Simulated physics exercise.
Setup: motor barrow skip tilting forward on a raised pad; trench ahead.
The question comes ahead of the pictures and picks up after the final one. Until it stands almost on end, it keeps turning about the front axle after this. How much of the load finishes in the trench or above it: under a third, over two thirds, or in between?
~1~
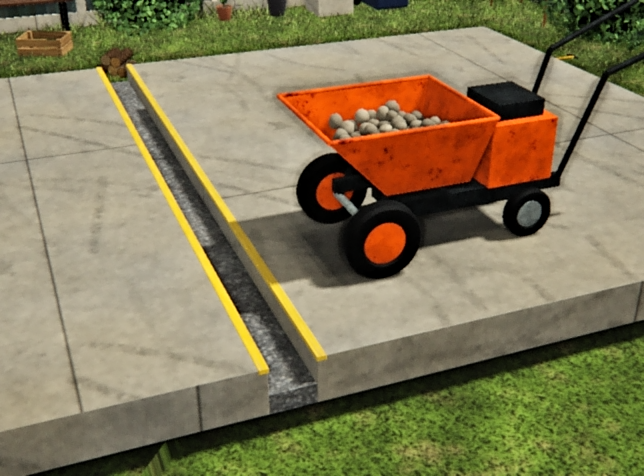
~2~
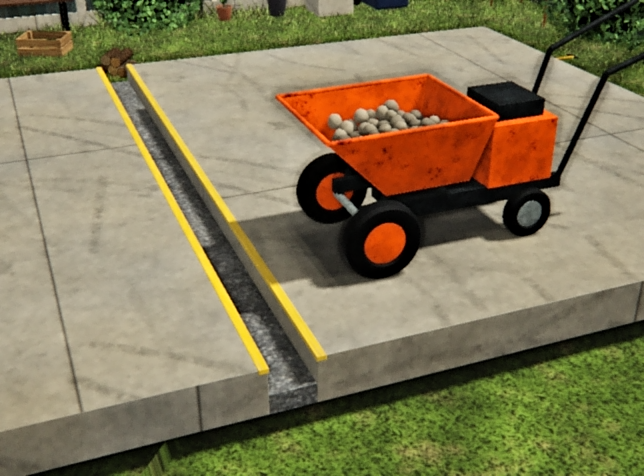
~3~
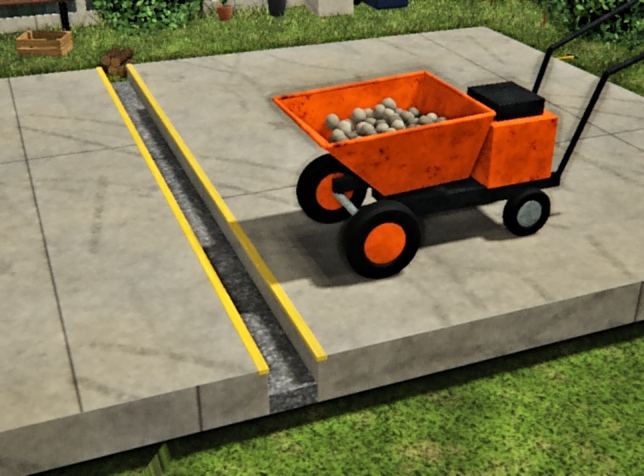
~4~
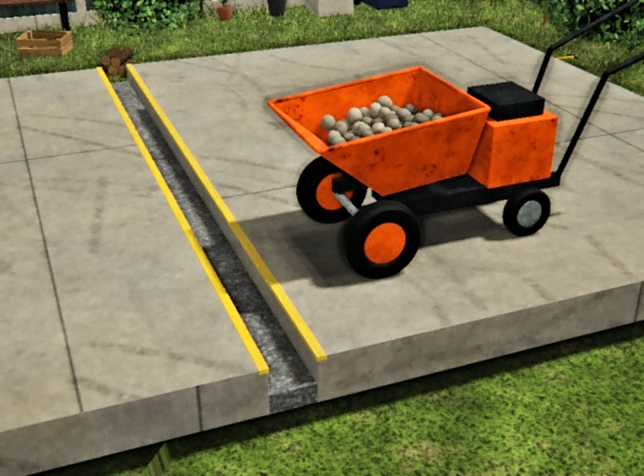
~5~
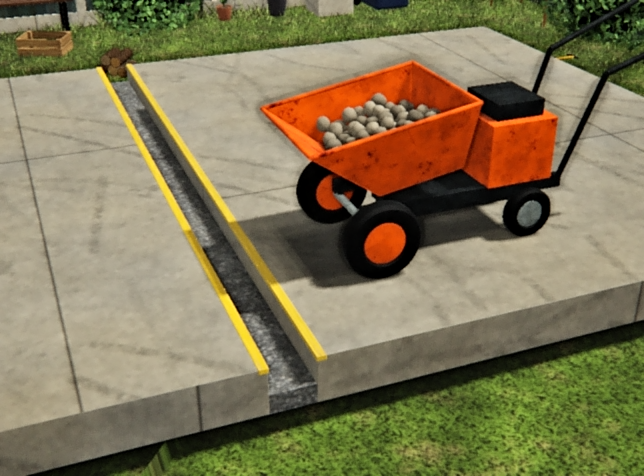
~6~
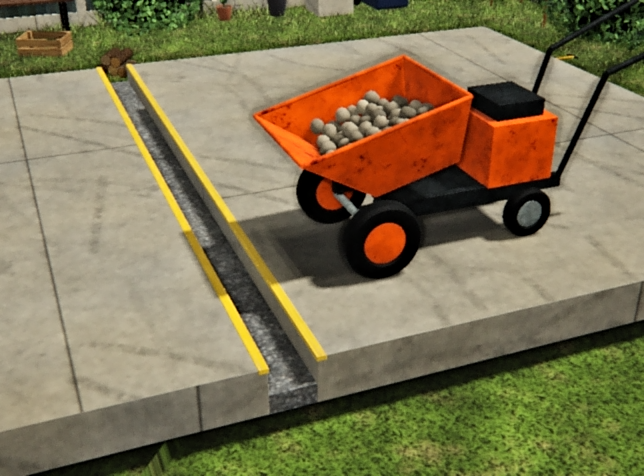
Looks to me like the trench gets one-third to two-thirds of the load.
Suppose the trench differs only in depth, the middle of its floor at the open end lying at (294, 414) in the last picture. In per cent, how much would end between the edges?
Something close to 70 per cent.
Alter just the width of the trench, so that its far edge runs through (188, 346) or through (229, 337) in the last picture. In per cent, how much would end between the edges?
First one: 100 per cent; second one: 80 per cent.
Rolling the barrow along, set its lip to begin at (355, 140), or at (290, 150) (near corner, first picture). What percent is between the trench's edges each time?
60 %, then 0 %.
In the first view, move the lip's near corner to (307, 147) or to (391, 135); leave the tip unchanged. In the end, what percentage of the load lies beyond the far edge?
That comes to some 70 in a hundred for the first try and some 0 in a hundred for the second.
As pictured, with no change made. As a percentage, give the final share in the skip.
20 in a hundred, roughly.
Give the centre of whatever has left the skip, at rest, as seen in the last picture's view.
The centre settles at about (220, 267).
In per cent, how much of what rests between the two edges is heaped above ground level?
About 20 per cent.
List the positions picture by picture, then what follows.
Lip of the skip at (330, 144), level; top of the load at (400, 129), river pebbles; first edge of the trench at (299, 321); far edge at (244, 333), the trench under half as wide as the skip, and about half as deep as wide, in the first frame.
Lip of the skip at (329, 145), level; top of the load at (400, 129), in the second frame.
Lip of the skip at (325, 148), tipped barely; top of the load at (397, 128), in the third frame.
Lip of the skip at (319, 152), tipped a little; top of the load at (408, 130), in the fourth frame.
Lip of the skip at (311, 159), tipped a little; top of the load at (403, 127), in the fifth frame.
Lip of the skip at (303, 167), tipped clearly; top of the load at (397, 117); first edge of the trench at (299, 321); far edge at (244, 333), in the sixth frame.
Soon, skip tipped steeply; all in the skip.
A while on, skip tipped steeply; most in the skip; a small part in or heaped over the trench; a stray few beyond it.
Towards the end, skip tipped right over; about a quarter in the skip; about half in or heaped over the trench; about a third beyond it.
Finally, skip tipped right over; about a quarter in the skip; about half in or heaped over the trench; about a third beyond it.
